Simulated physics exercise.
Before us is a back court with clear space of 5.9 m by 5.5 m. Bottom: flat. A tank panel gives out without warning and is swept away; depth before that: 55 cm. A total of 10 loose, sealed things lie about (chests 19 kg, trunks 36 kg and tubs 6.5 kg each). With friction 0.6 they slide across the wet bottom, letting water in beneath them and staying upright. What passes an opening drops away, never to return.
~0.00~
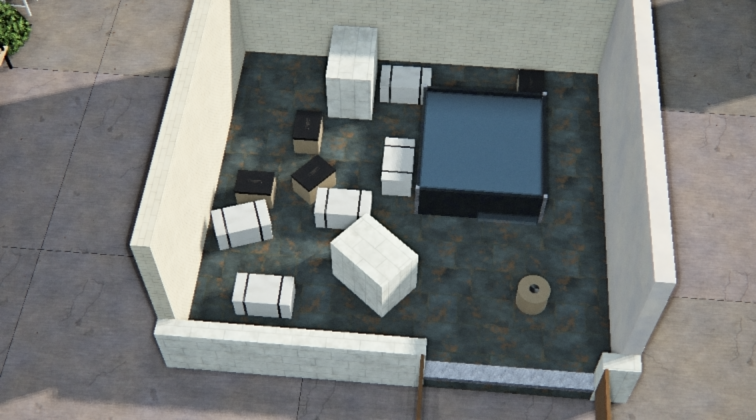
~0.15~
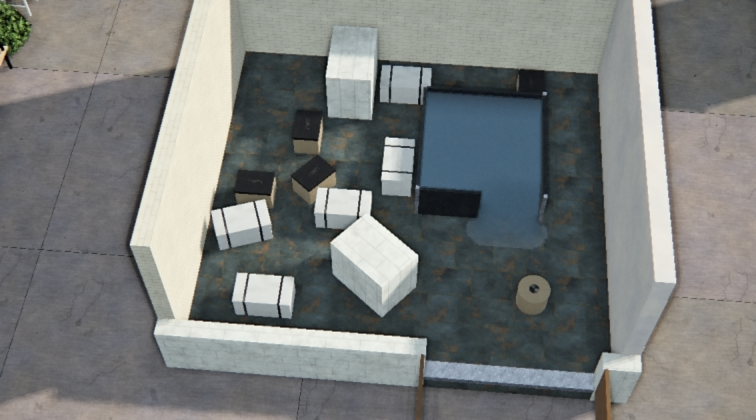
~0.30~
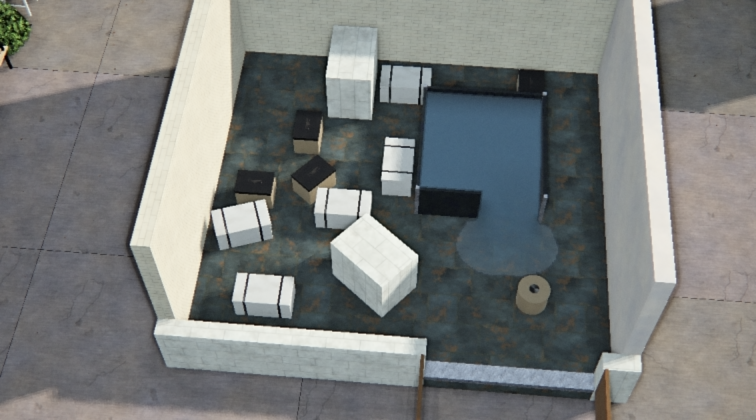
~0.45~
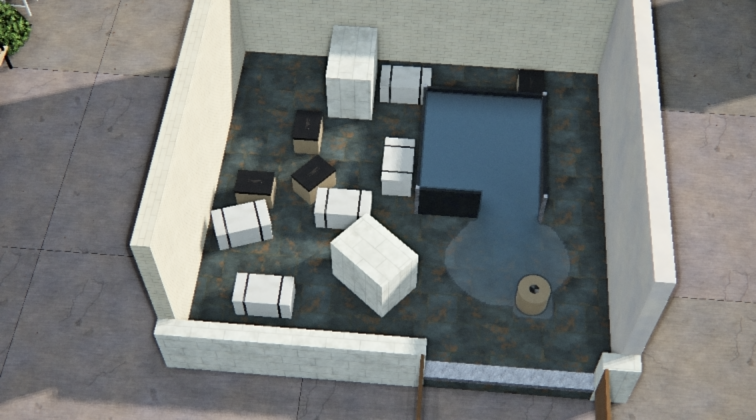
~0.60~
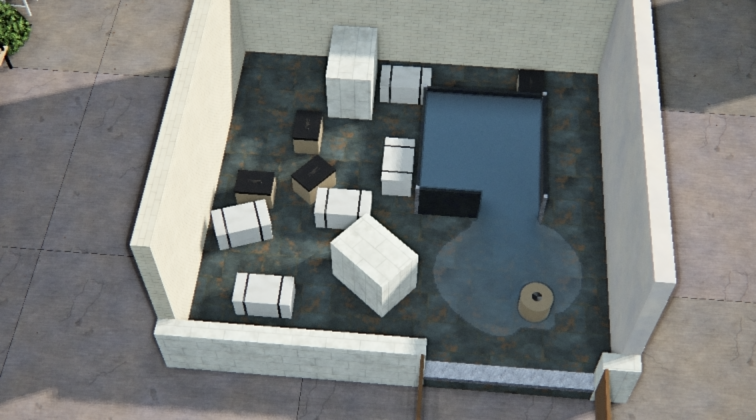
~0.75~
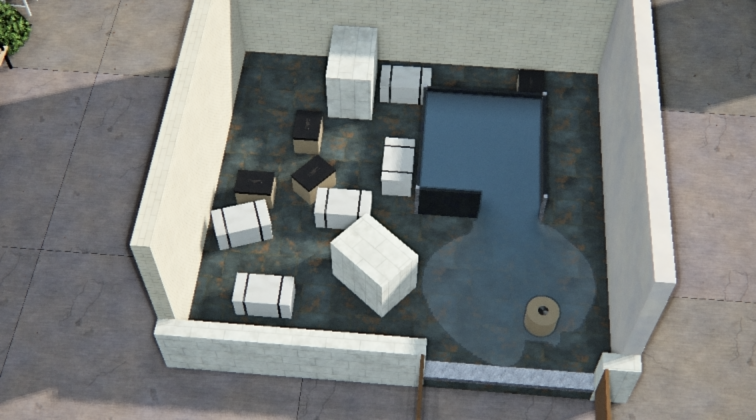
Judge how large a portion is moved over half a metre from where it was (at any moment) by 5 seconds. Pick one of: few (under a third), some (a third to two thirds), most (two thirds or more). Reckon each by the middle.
Few.
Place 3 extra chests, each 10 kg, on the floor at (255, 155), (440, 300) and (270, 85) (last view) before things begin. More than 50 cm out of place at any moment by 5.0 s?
Within it, beyond it, within it.
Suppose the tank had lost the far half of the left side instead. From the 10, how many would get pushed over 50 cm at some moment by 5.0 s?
Then 4 of them would.
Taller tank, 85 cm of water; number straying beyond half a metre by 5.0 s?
Result: 1.
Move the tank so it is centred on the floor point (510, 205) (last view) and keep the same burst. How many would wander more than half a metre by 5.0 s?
Result: 1.
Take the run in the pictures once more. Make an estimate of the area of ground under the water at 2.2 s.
Near 11.0 m2 in all.
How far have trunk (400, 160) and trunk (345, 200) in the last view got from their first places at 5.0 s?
0 cm and 0 cm.
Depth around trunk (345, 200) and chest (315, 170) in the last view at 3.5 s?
Depths: Near 0 cm, then near 0 cm.
After 1.1 s 1 of 10 are over 50 cm from their spots; 0 afloat.
After 2.2 s 1 of 10 are over 50 cm from their spots; 0 afloat.
After 3.5 s 1 of 10 are over 50 cm from their spots; 0 afloat.
After 5.0 s 1 of 10 are over 50 cm from their spots, and 1 have been at some point; 0 afloat.
